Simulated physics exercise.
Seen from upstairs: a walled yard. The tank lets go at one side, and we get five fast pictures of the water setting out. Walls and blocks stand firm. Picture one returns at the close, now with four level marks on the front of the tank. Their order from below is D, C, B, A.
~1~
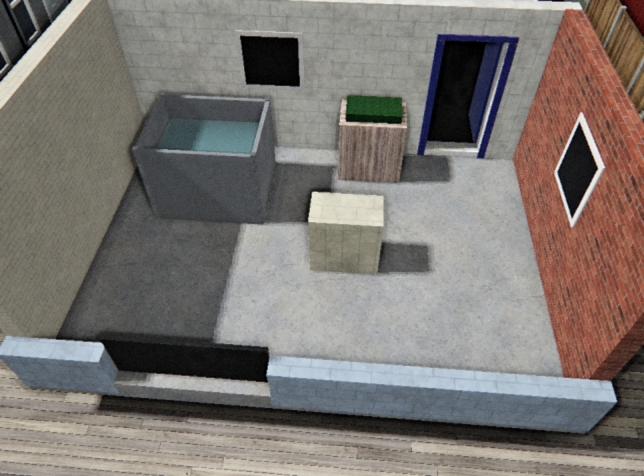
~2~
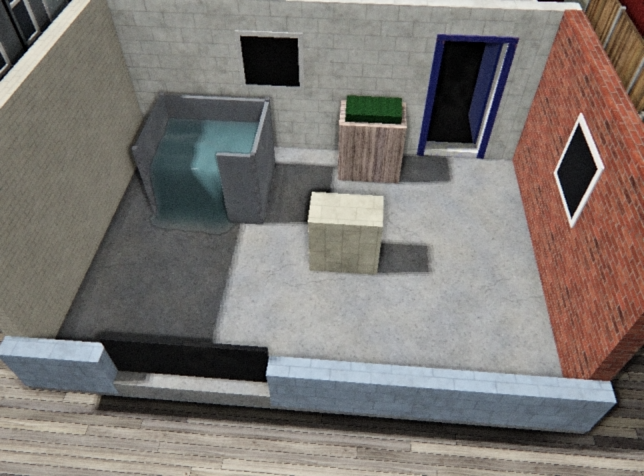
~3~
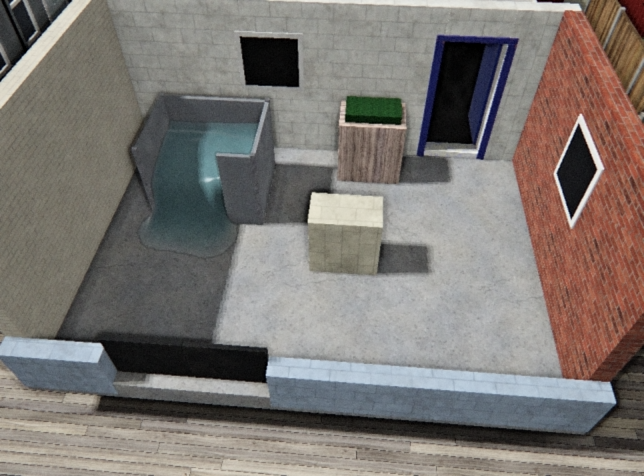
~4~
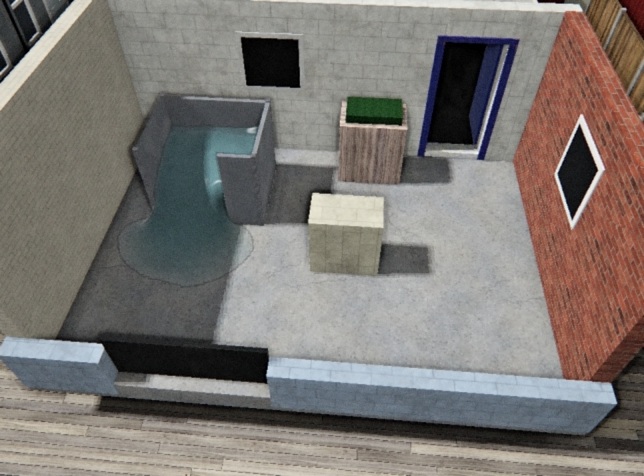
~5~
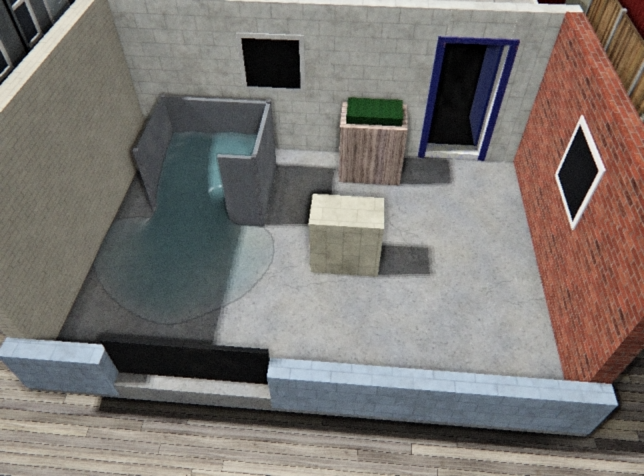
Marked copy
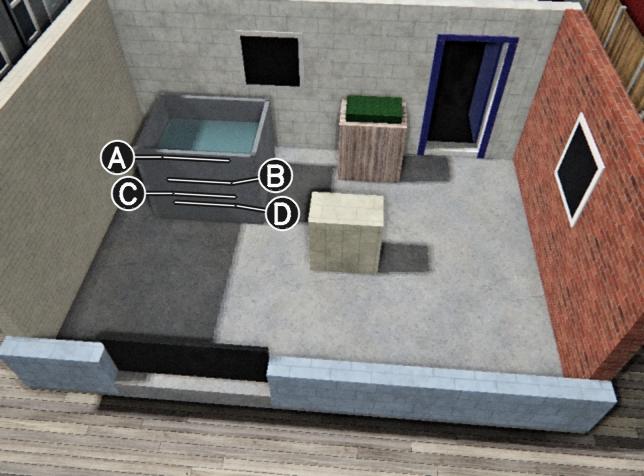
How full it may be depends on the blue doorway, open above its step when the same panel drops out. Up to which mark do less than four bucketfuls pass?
The answer is level B.
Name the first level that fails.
That would be A.
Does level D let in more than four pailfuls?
No.
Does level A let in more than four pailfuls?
Yes, it does.
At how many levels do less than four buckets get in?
Three.
On the marked copy, A at (194, 158); B at (200, 181); C at (203, 195); D at (205, 203); from the bottom up D, C, B, A.
For level A, about 9 bucketfuls get in.
For level B, a splash gets over, under a bucket.
For level C, nothing gets over.
For level D, nothing gets over.
